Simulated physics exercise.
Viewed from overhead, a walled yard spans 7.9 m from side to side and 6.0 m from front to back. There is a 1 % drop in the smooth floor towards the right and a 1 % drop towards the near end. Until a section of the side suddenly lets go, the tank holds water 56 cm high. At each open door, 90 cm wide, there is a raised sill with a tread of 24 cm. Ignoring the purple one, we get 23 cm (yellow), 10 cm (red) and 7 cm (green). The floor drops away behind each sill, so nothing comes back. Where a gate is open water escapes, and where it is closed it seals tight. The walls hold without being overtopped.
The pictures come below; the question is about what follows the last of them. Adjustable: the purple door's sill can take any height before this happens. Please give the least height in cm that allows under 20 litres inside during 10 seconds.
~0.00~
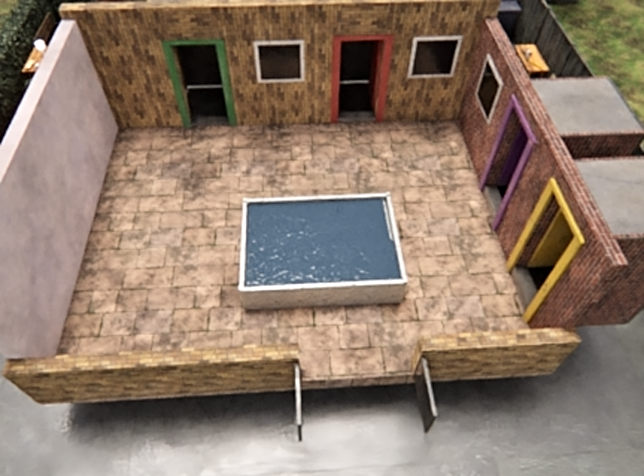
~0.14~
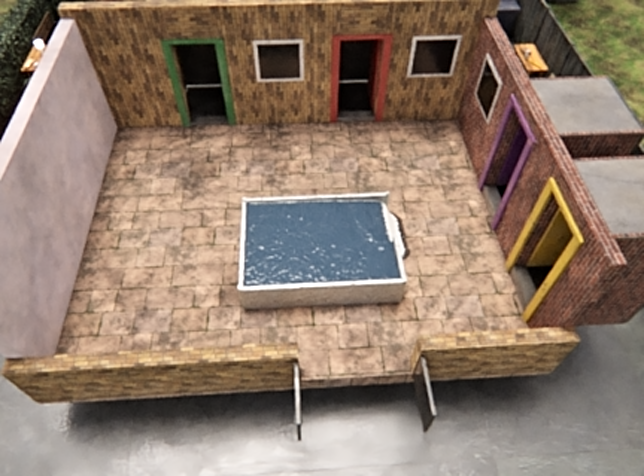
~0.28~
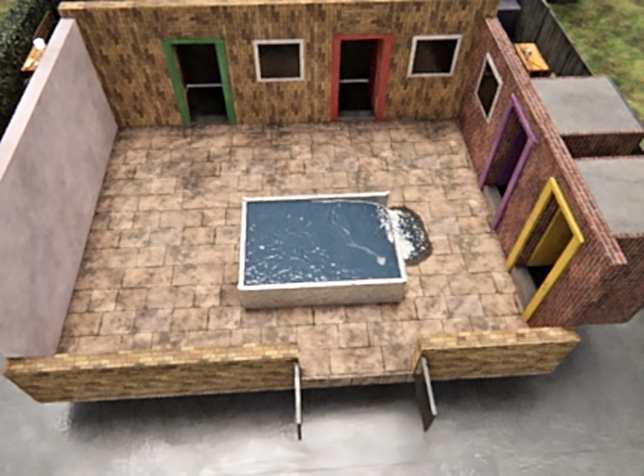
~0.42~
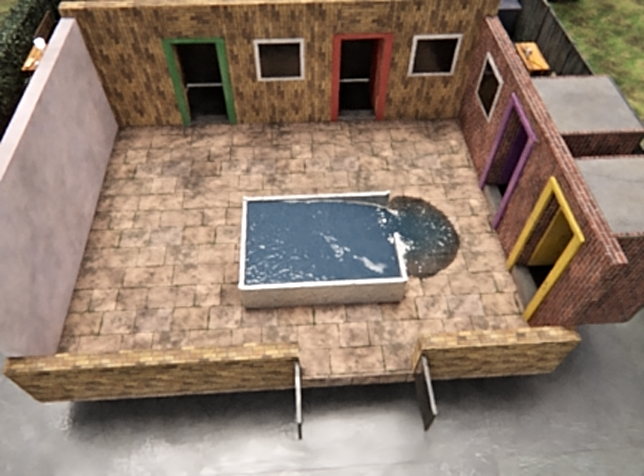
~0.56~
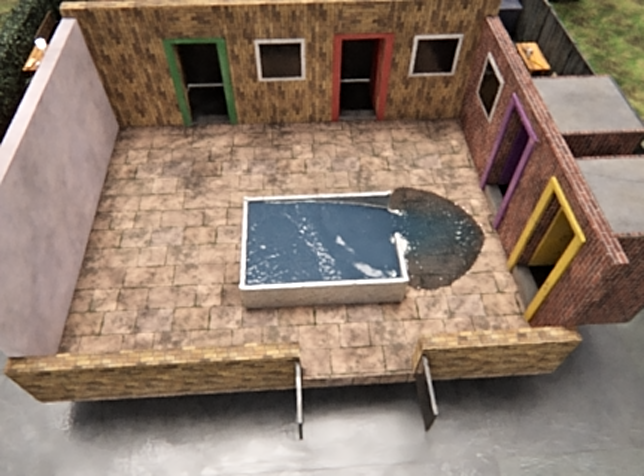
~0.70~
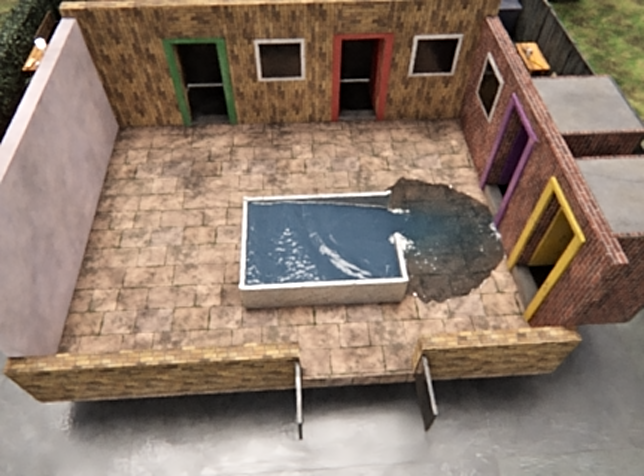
It would have to be roughly 25 cm high.
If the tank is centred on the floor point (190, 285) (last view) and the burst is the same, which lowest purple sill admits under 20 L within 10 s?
Then it needs to be around 14.0 cm high.
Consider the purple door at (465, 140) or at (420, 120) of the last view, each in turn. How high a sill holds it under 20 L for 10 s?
You'd want about 15 cm there first, then about 17 cm.
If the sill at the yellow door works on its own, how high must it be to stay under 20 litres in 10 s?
Roughly 12.5 cm at the yellow door.
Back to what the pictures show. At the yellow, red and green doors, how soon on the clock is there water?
For yellow it's 1.0 s, for red 3.0 s, and for green 5.0 s.
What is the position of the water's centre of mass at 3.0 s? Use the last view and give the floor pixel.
Roughly (378, 240).
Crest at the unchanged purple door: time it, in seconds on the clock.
Peak: Close to 1.8 s.
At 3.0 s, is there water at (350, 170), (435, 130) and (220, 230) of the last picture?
In the order asked: Untouched, soaked, untouched.
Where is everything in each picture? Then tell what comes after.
The first frame shows the tank at (320, 241) is whole and still, 56 cm deep; the purple door at (502, 173) is dry.
In the second frame, the gap is at (387, 228), the front 0.3 m out at (405, 254); the back of the tank holds 56 cm.
In the third frame, the gap is at (387, 229), the front 0.7 m out at (426, 251); the back of the tank holds 56 cm.
In the fourth frame, water pours out at (388, 230) and has run 1.3 m, to (455, 239); about 6 cm deep outside, 56 cm at the back.
In the fifth frame, the gap is at (388, 230), the front 1.8 m out at (480, 238); the back of the tank holds 56 cm.
In the sixth frame, the gap is at (388, 229), the front 2.2 m out at (489, 211); the back of the tank holds 56 cm; 0.1 m in a straight line remain to the purple door at (503, 172).
After 1.4 s water covers 15 % of the floor, deepest (33 cm) near (398, 229); 29 cm at the purple door, 2 litres in over its 23 cm sill.
After 3.0 s water covers 25 % of the floor, deepest (30 cm) near (531, 352); 27 cm at the purple door, 33 litres in over its 23 cm sill.
After 10.0 s water covers 95 % of the floor, deepest (14 cm) near (531, 352); 12 cm at the purple door, 40 litres in over its 23 cm sill.
At the purple door as built, the water arrived by 0.8 s and peaked near 31 cm at 1.8 s.
With a sill of 21.5 cm, 57 litres would have come in within the 10 s; with 29 cm, 4 litres. So under 20 litres takes about 25 cm.
